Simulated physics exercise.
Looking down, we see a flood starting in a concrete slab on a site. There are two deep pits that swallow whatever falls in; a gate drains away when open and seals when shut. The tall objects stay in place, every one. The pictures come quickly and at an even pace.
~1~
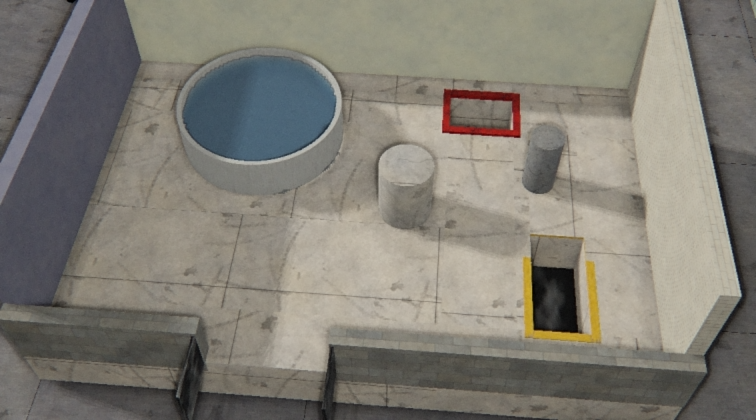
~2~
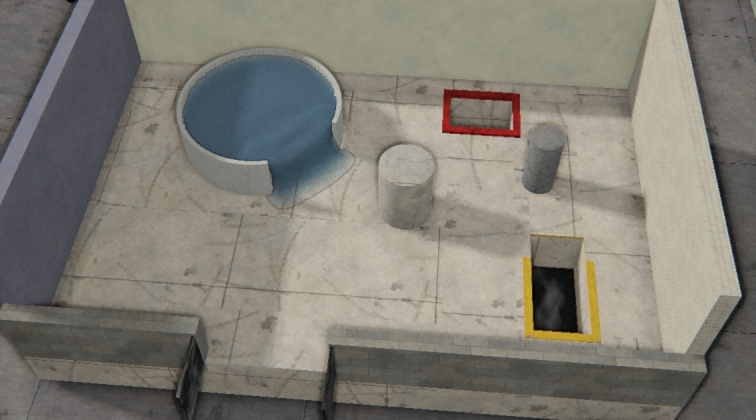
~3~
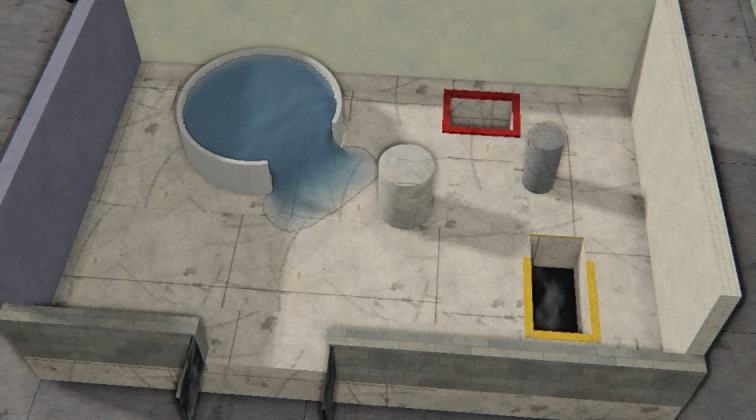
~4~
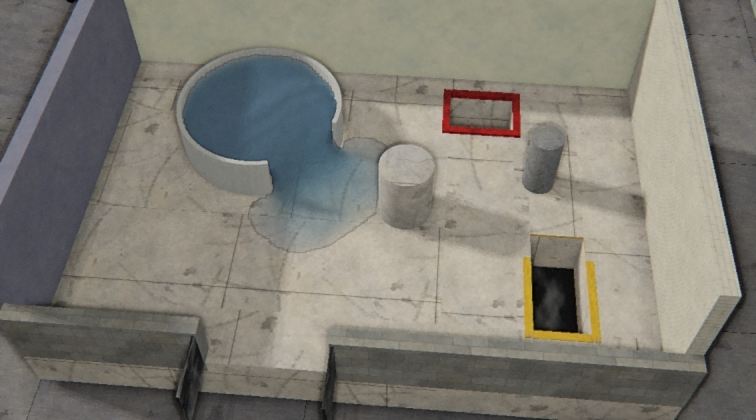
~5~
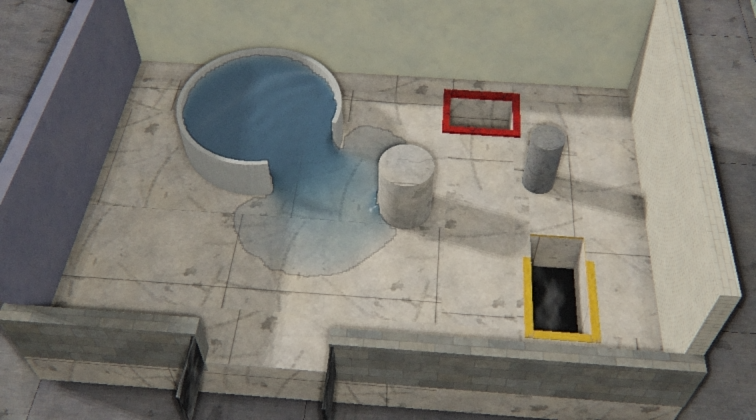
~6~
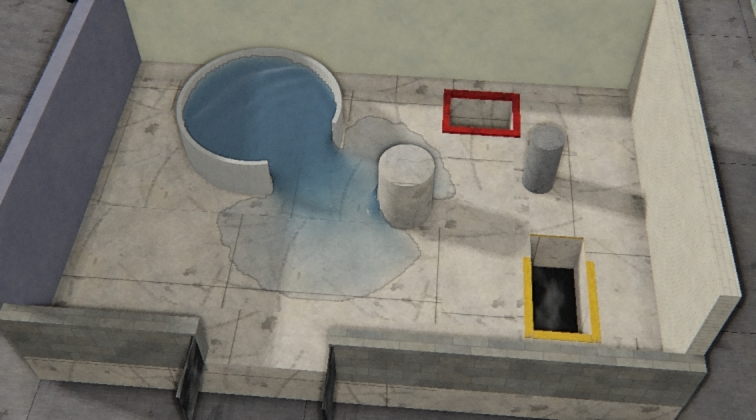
In this clip, a round pool of blue water sits whole and still in a walled concrete space, then a gap opens in its lower right side and water pours out, spreading across the floor and around a nearby pillar.
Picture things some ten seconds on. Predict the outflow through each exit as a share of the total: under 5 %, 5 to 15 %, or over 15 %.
One by one: The gate gets a big share of it - past fifteen per cent. The red pit gets hardly any of it - below five per cent. The yellow pit gets a big share of it - past fifteen per cent.
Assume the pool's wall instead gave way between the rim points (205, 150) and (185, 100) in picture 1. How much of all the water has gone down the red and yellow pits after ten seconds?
Estimates in per cent: Red 0, yellow 20.
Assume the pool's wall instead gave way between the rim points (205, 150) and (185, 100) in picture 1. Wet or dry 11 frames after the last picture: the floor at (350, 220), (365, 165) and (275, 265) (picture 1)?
Spot by spot: Unaffected, then unaffected, then unaffected.
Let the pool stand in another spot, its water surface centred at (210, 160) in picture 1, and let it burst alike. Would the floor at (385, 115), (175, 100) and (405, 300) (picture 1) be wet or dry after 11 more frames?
In that order: No water, not flooded, awash.
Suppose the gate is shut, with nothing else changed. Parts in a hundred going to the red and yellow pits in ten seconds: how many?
Shares in percent: Red 2, yellow 30.
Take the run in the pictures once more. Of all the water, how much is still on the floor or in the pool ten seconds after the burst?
I make it around 52 per cent.
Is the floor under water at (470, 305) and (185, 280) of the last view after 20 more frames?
In turn, the two spots are soaked and high and dry.
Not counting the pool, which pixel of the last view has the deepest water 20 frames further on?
Somewhere near (652, 380).
A moment on, water covers 30 % of the floor; the gate 0 %, the red pit 0 %, the yellow pit 0 %.
Next, water covers 40 % of the floor; the gate 2 %, the red pit 0 %, the yellow pit 0 %.
Then, water covers 50 % of the floor; the gate 8 %, the red pit 1 %, the yellow pit 5 %.
Later, water covers 60 % of the floor; the gate 16 %, the red pit 2 %, the yellow pit 15 %.
In the end, water covers 70 % of the floor; the gate 22 %, the red pit 3 %, the yellow pit 24 %.
